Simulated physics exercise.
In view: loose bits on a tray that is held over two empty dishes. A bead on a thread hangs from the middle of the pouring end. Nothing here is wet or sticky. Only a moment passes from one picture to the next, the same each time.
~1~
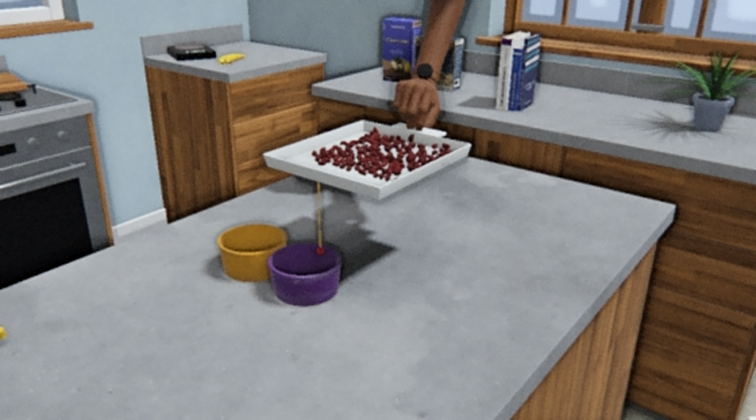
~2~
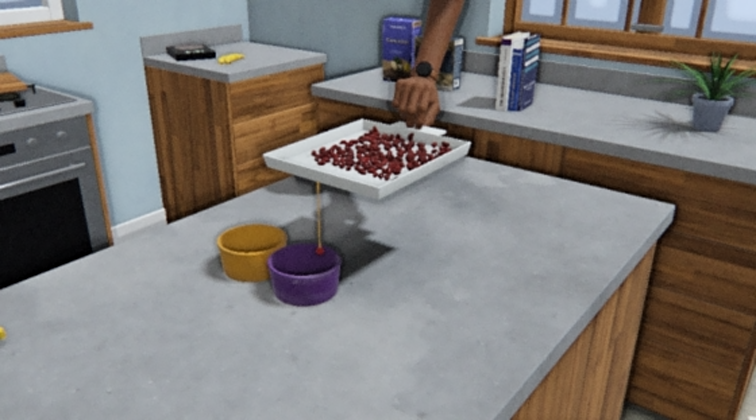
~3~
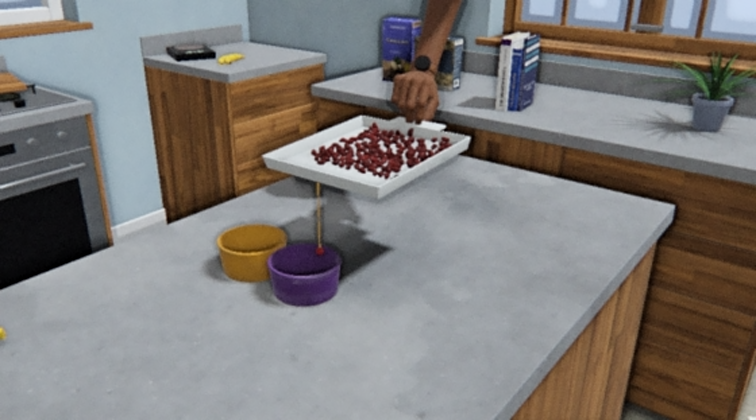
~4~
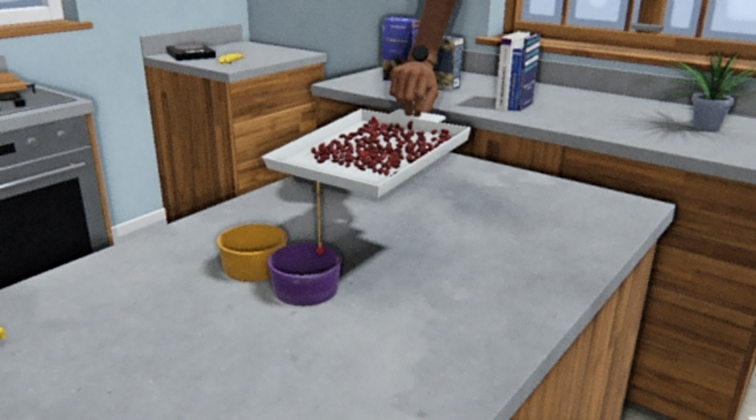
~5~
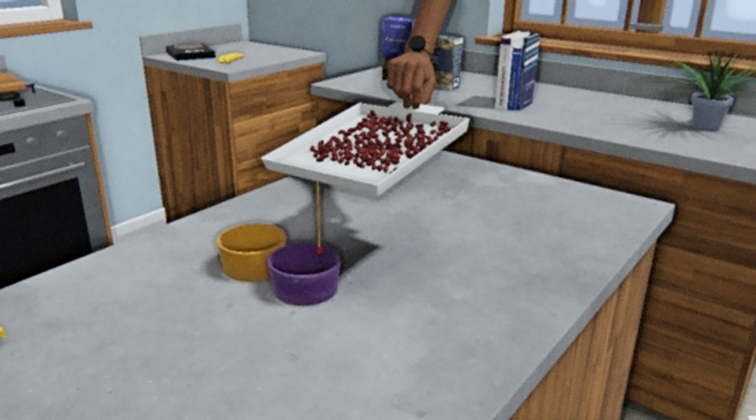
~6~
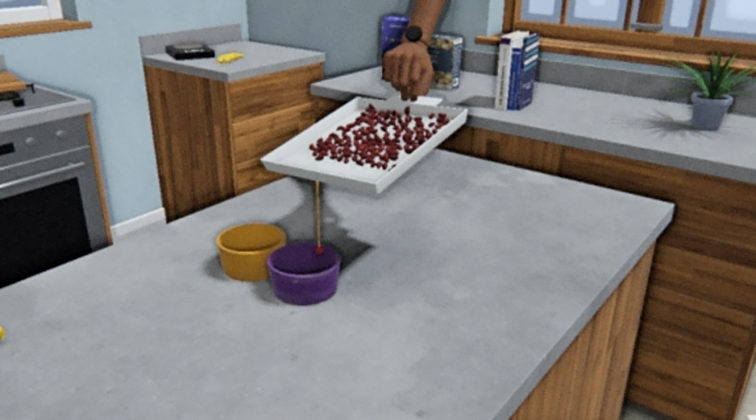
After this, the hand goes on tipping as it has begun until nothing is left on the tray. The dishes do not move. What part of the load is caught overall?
Caught overall: Over half.
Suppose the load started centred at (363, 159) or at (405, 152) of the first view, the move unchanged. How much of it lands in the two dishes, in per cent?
Roughly 50 per cent, and 60 per cent.
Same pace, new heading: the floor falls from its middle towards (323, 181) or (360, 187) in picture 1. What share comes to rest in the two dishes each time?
About 20 and 0 per cent.
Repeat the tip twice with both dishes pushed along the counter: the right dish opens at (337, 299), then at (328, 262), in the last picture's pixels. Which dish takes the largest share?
At the first place the left dish, at the second the dish on the left.
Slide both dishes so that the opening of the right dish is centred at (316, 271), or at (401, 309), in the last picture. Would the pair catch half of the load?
One: Most of it. Two: Less than half.
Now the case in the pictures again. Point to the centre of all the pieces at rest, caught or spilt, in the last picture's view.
Close to (260, 273).
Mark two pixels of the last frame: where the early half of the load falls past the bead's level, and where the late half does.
Early half (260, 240), late half (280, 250).
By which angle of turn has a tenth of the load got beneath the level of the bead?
At about 100°.
Soon, tray tipped steeply; all on the tray.
A while on, tray tipped right over; nearly all on the tray; a stray few in the left dish; a stray few in the air.
Towards the end, tray tipped past a quarter turn; about a quarter in the right dish; about a third in the left dish; about a third outside both.
Finally, tray tipped past a quarter turn; about a quarter in the right dish; about a third in the left dish; about a third outside both.
